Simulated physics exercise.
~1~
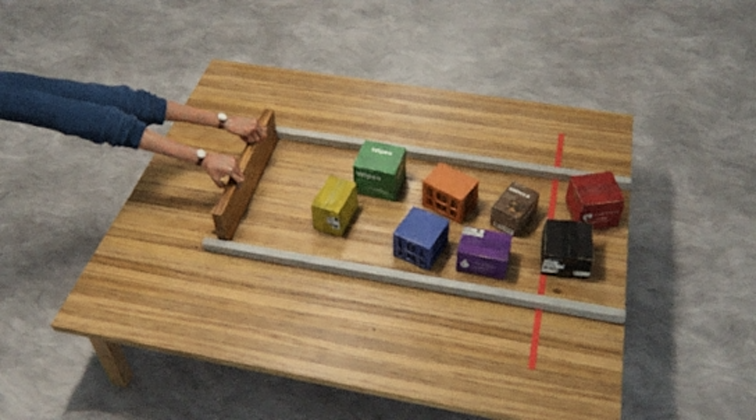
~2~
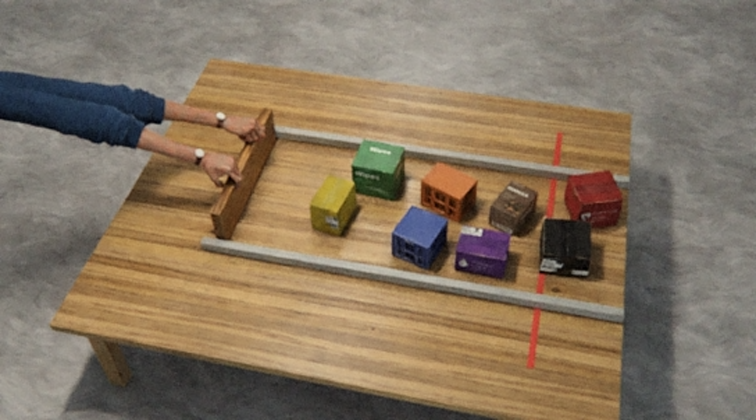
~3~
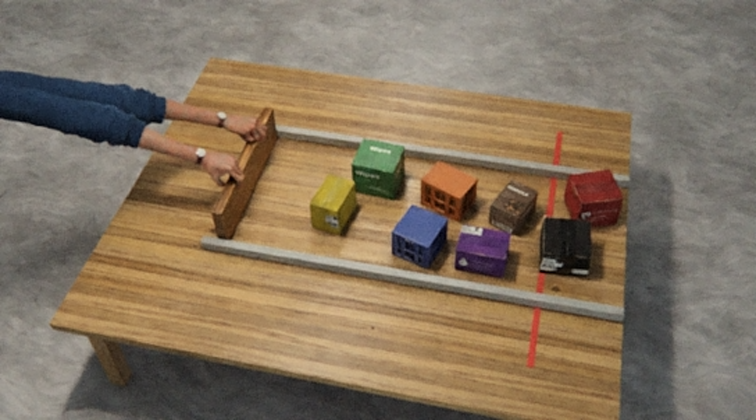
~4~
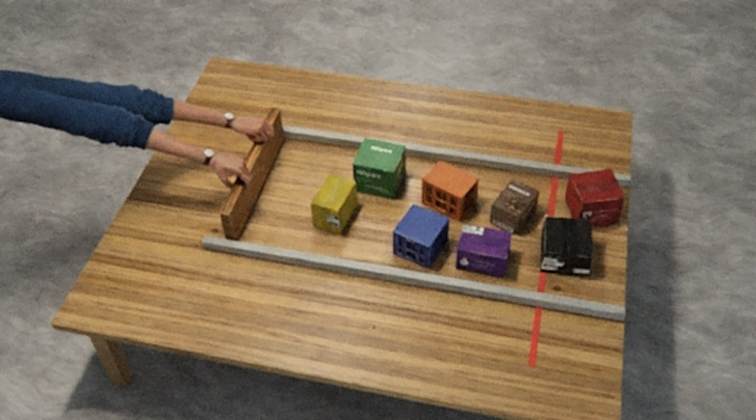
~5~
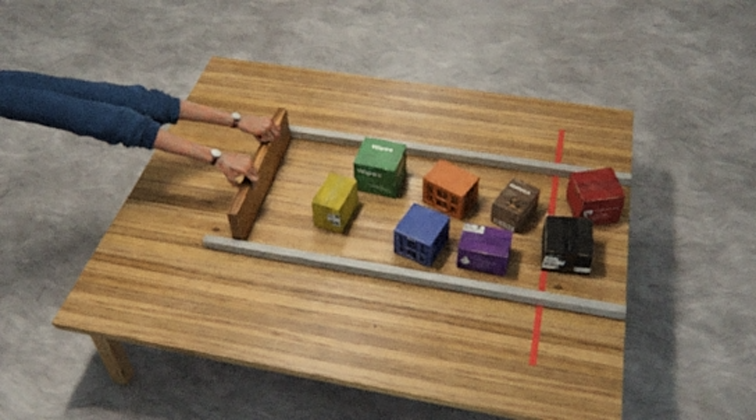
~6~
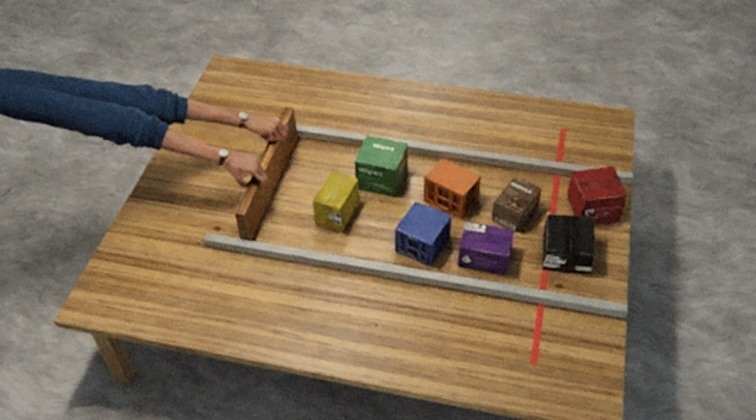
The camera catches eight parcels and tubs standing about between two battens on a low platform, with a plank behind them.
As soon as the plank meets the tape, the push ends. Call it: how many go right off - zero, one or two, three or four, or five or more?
Three or four go off.
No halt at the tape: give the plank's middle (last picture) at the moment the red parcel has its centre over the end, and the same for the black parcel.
Approx. (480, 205) for the first, approx. (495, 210) for the second.
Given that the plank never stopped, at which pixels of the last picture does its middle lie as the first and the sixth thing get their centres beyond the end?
Pixels in order: Roughly (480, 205), roughly (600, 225).
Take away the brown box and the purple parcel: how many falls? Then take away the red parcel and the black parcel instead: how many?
The first removal gives 1, the second gives 2.
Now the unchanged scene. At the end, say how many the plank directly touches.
That would be 2 of them.
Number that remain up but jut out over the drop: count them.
Things overhanging at the end: 1.
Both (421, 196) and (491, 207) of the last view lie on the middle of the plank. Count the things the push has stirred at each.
6 and 8.
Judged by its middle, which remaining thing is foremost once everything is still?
The orange crate finishes nearest.
Soon after, none off yet; red parcel at rest near (596, 196); black parcel at rest near (569, 244); brown box at rest near (517, 204).
After that, none off yet; red parcel displaced a little near (604, 197); black parcel displaced a little near (590, 248); brown box displaced about its own width near (562, 208).
In the end, the number that fall off is three or four; gone, purple parcel, brown box, black parcel and red parcel.
